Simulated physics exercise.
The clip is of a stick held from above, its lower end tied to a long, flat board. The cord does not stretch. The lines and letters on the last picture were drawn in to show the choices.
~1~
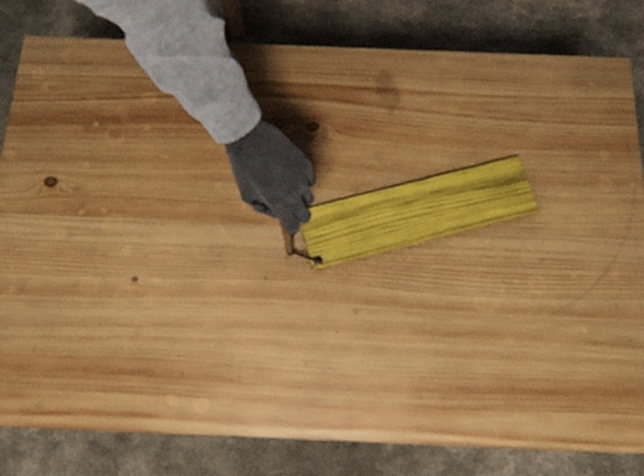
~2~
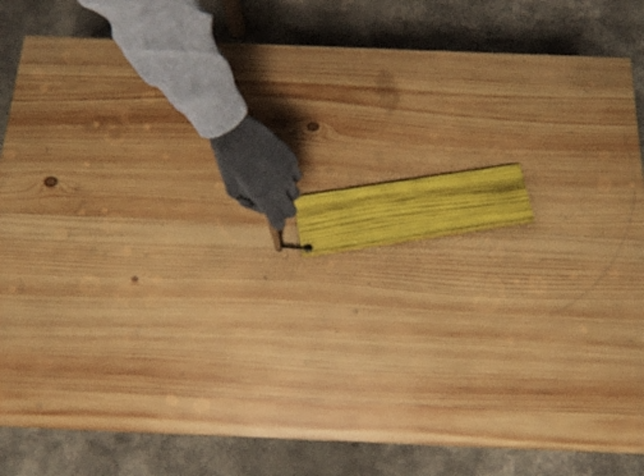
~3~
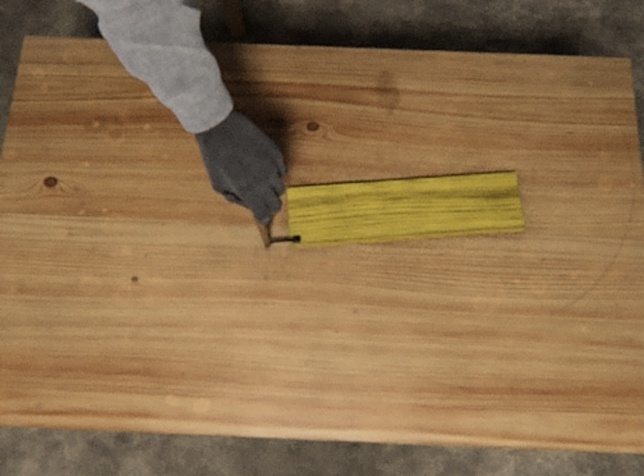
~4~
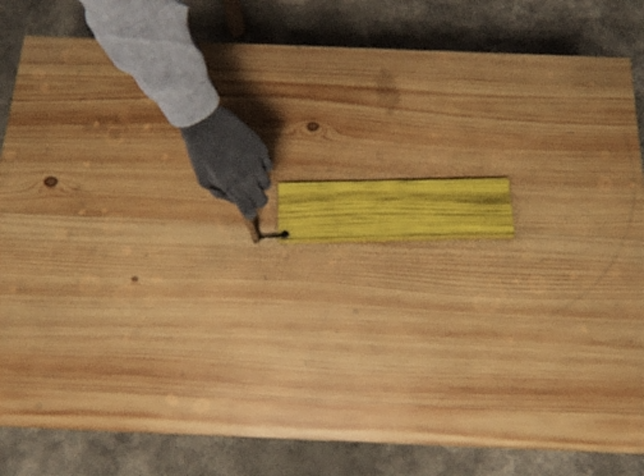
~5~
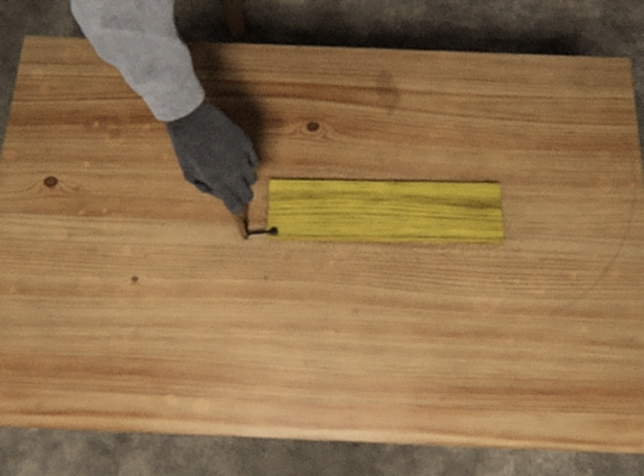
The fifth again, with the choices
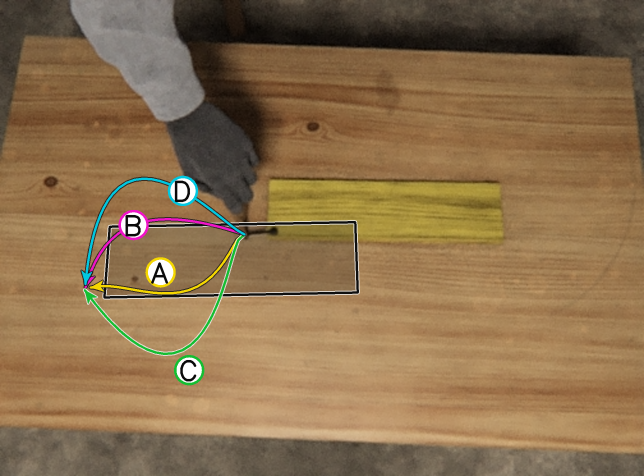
The clip opens on a gray-gloved hand holding a small stick tied by a short cord to the lower-left corner of a yellow board, which slants up to the right on a wooden table. The hand moves left, drawing the board a short way as it turns clockwise until it lies nearly level.
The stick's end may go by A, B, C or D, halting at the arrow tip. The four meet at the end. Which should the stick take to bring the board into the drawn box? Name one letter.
Take A.
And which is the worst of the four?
Path D.
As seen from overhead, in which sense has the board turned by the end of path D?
Anticlockwise.
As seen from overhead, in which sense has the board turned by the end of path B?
Anticlockwise.
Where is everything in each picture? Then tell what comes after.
The first picture shows yellow board (418, 211).
The second picture shows yellow board (413, 208).
The third picture shows yellow board (405, 208).
The fourth picture shows yellow board (395, 209).
The fifth picture shows yellow board (385, 210).
On the marked copy, A from (244, 234) via (180, 292) to (91, 287); B from (244, 234) via (151, 221) to (86, 287); C from (244, 234) via (191, 345) to (85, 290); D from (244, 234) via (144, 179) to (85, 284); the outline at (232, 259).
Following A. Soon after the start, foot of the stick (203, 284), middle of the board (338, 230).
Later, foot of the stick (142, 292), middle of the board (283, 248).
In the end, foot of the stick (86, 291), middle of the board (231, 258); it lies in the outline.
As for the rest, B leaves its middle at (223, 235); C leaves its middle at (232, 280); D leaves its middle at (218, 224).
